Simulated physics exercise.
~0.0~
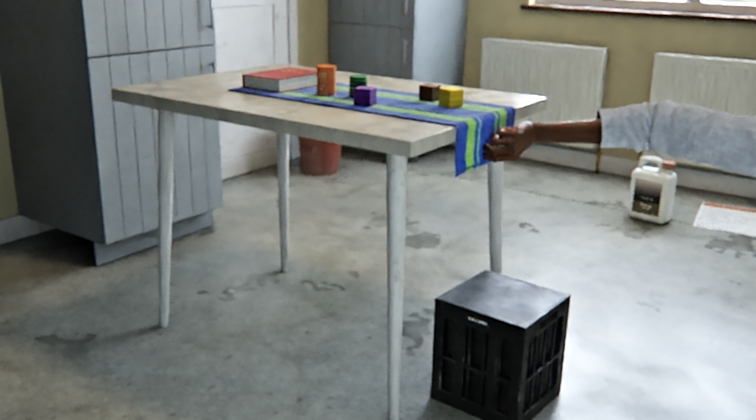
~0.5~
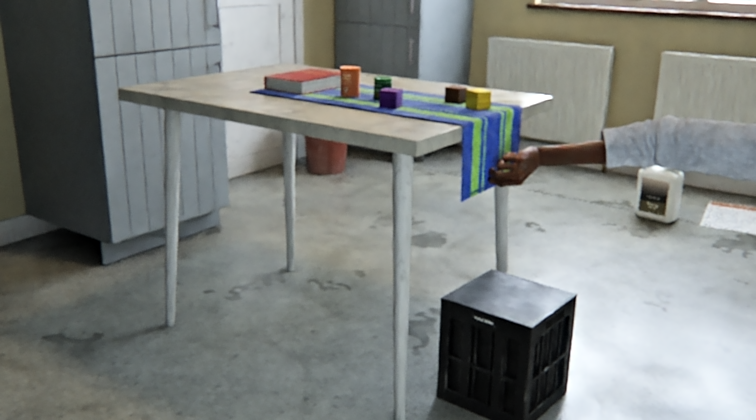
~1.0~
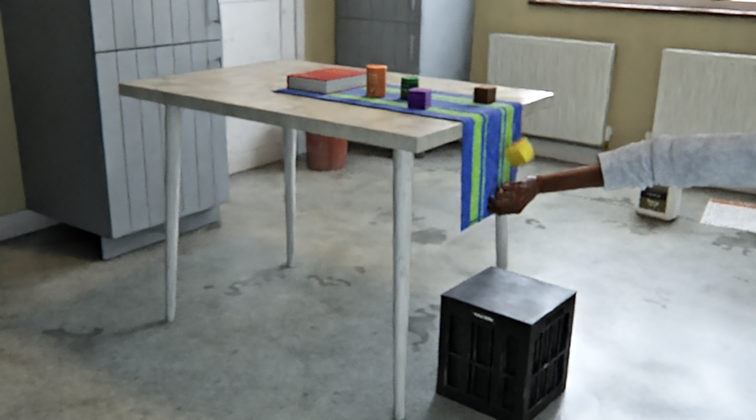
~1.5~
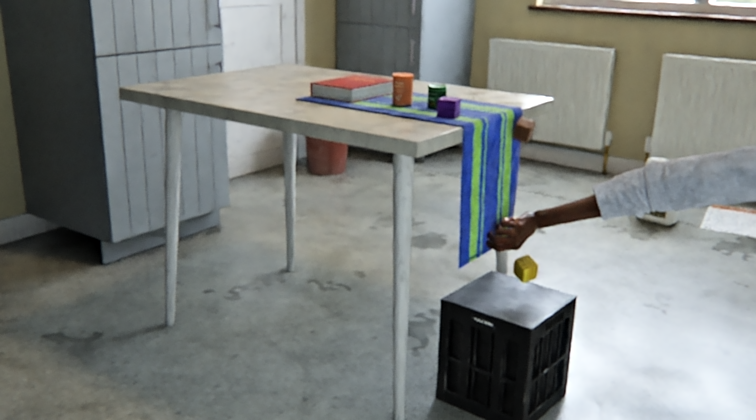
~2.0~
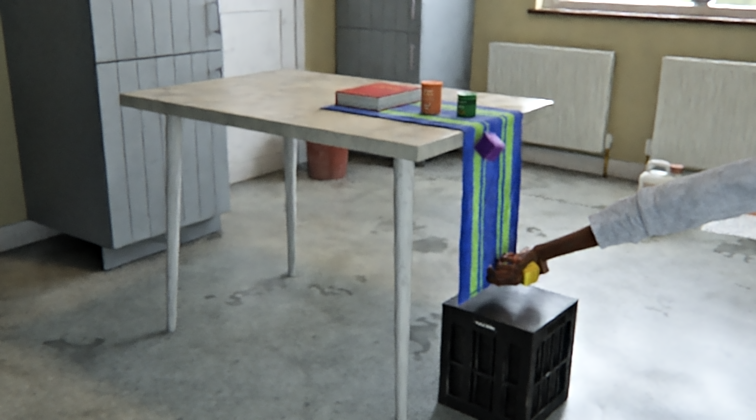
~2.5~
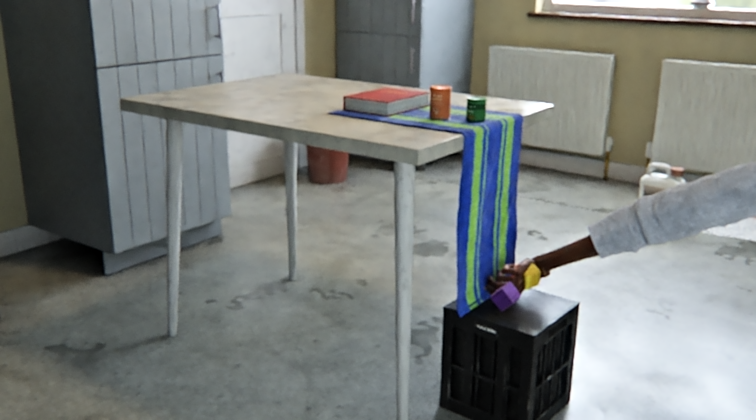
A hand reaching in from the right slowly pulls a blue and green striped cloth down over the end of a pale table, seen from slightly above in a grey-floored room. On the table are a red book, an orange can, a green pot and purple, brown and yellow cubes, with a black crate below. As they ride toward the edge, the yellow cube tumbles off first, then the brown one, and the purple one follows. The cloth's end finally reaches the crate, with the purple and yellow cubes beside the hand, while the book, can and pot remain on the table, the can still upright.
